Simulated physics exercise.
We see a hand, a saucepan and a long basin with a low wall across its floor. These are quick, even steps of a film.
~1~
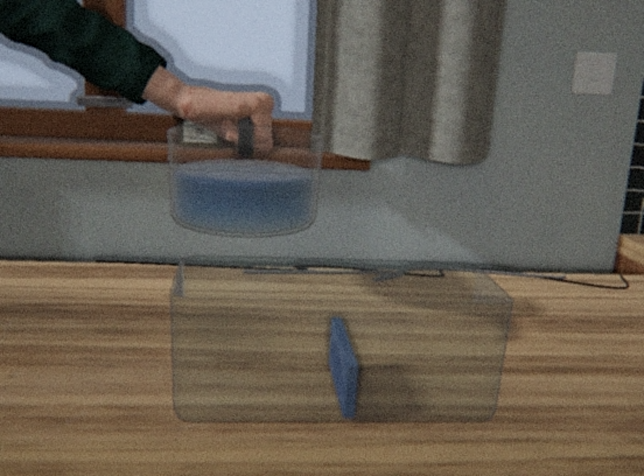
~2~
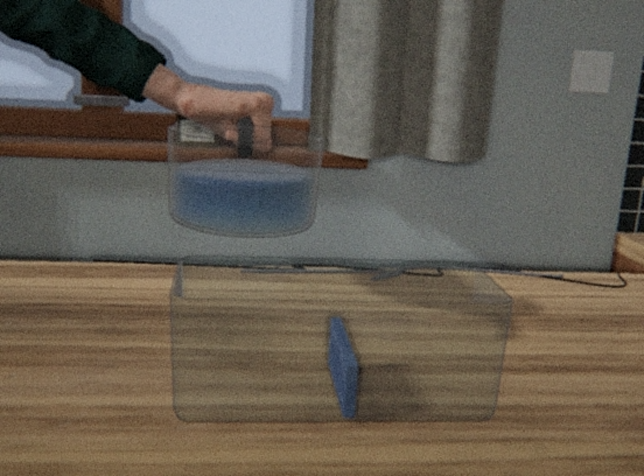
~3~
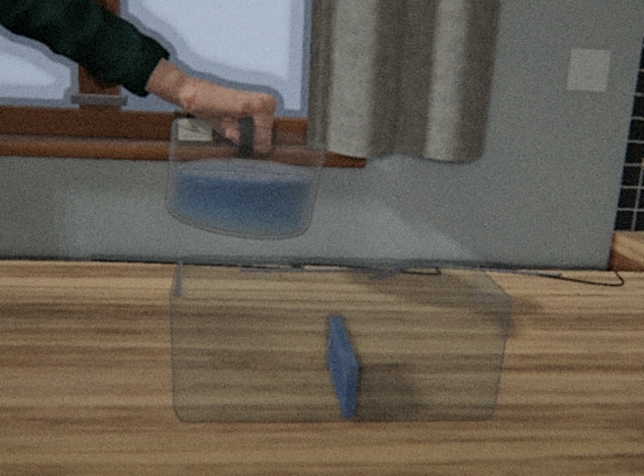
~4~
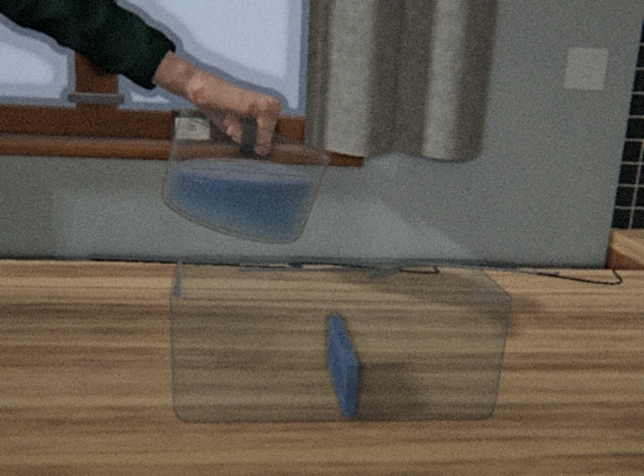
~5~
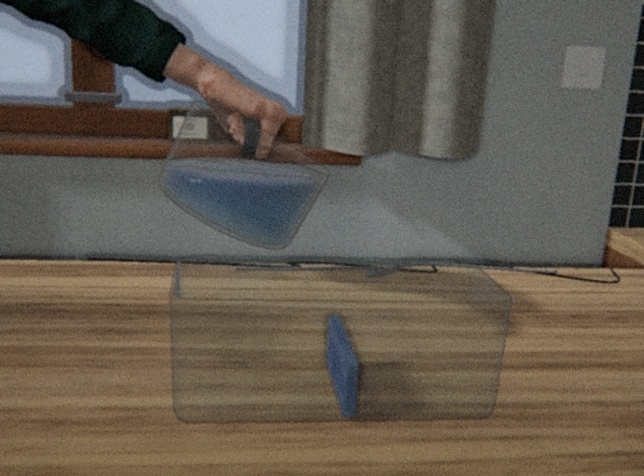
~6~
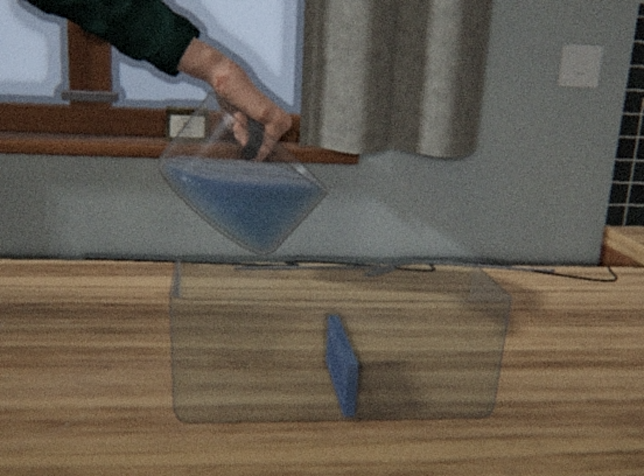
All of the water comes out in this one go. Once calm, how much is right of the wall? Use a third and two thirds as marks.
In the end between a third and two thirds is right of the wall.
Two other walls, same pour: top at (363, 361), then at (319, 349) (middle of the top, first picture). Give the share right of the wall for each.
First some 30, then 90 per cent.
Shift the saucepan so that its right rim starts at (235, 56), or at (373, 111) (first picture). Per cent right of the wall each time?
In turn 5 and 95 in a hundred.
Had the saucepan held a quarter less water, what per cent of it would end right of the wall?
Some 35 per cent.
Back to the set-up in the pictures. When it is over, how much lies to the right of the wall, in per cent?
It comes to 50 per cent or so.
A moment on, the saucepan is tipped on its side and 39 per cent is still to pour, 6 is left of the wall and 27 right of it.
Next, the saucepan is tipped right over and 11 per cent is still to pour, 31 is left of the wall and 53 right of it.
Then the saucepan is tipped right over and 2 per cent is still to pour, 46 is left of the wall and 51 right of it.
Later the saucepan is tipped right over and 0 per cent is still to pour, 48 is left of the wall and 51 right of it.
In the end 48 per cent lies left of the wall, 51 right of it and 0 outside.
